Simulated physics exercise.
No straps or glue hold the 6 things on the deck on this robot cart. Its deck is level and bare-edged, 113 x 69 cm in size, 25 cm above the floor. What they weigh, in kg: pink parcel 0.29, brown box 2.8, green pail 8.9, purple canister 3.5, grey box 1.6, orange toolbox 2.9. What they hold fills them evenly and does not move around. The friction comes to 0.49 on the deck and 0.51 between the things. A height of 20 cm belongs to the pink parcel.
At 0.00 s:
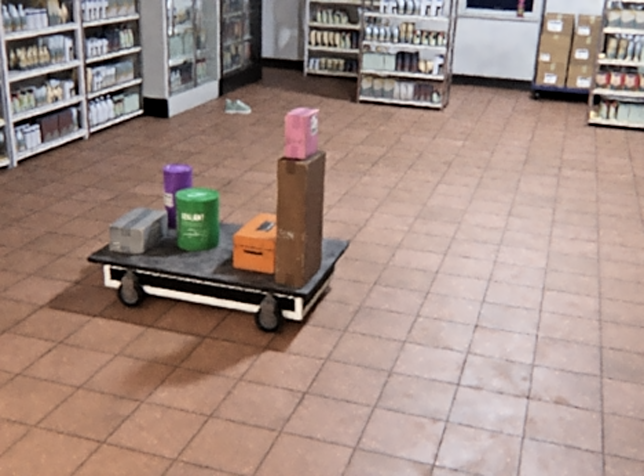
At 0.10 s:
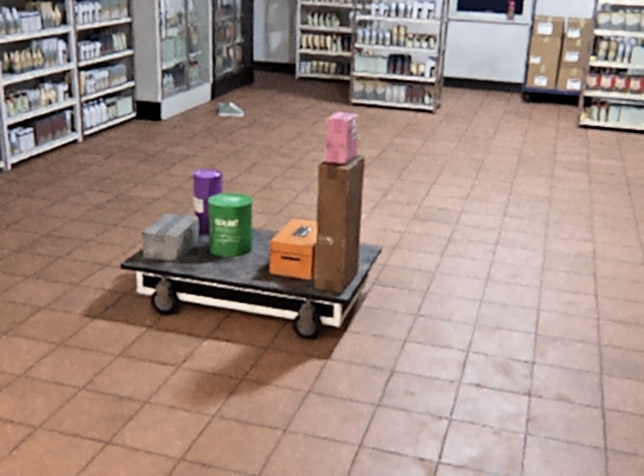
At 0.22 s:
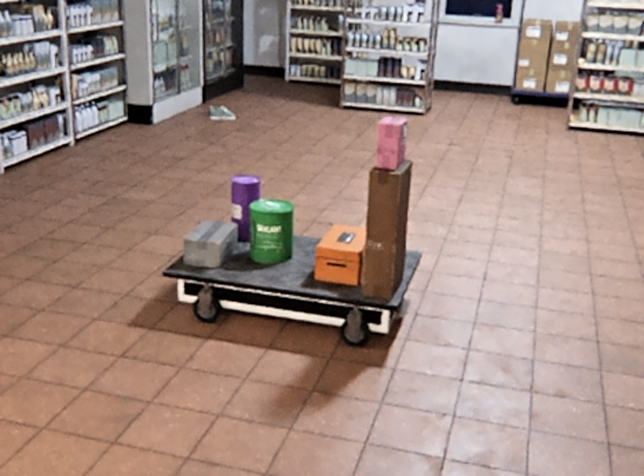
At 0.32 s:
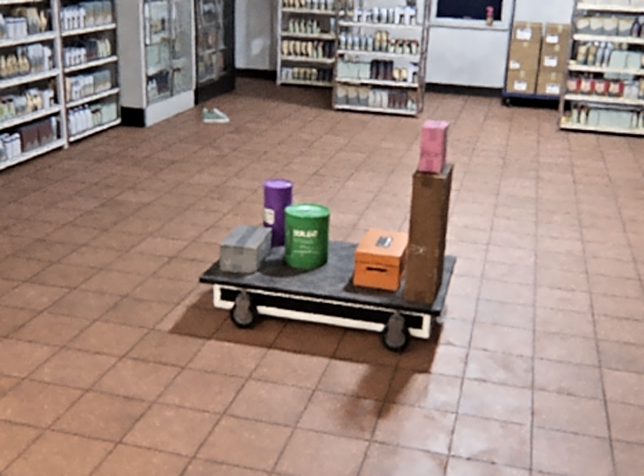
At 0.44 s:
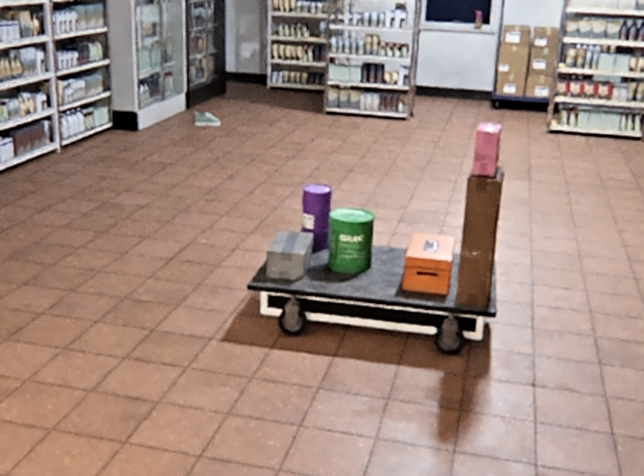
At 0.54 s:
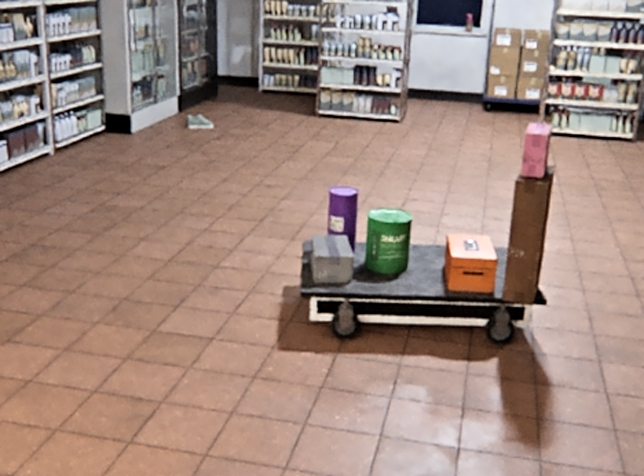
Flatbed cart carrying a pail, canister, boxes and a stacked pink parcel rolling right across a tiled shop floor, turning slightly.
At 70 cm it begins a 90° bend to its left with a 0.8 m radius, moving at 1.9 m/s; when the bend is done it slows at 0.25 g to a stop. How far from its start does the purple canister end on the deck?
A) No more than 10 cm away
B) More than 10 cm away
(A) No more than 10 cm away.
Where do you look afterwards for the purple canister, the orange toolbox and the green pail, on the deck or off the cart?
Observed: Purple canister remains in bounds; orange toolbox exits its support; green pail remains in bounds.
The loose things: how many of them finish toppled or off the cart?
Altogether, 3.
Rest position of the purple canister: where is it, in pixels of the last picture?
In the end it sits at around (446, 166).
Around 0.74 s, 141 cm covered, turned 40°; pink parcel and brown box now off the cart; orange toolbox shifted 32 cm; green pail shifted 5 cm.
Around 1.14 s, 217 cm covered, turned 89°; orange toolbox now off the cart; green pail shifted 13 cm; grey box shifted 6 cm.
Around 1.54 s, 277 cm covered, turned 90°; green pail shifted 13 cm; grey box shifted 6 cm.
Finally (2.4 s), off the cart, pink parcel, brown box and orange toolbox; not toppled but over 10 cm from the start, green pail; the other 2 still in place (within 10 cm). In the last view, purple canister near (446, 166).
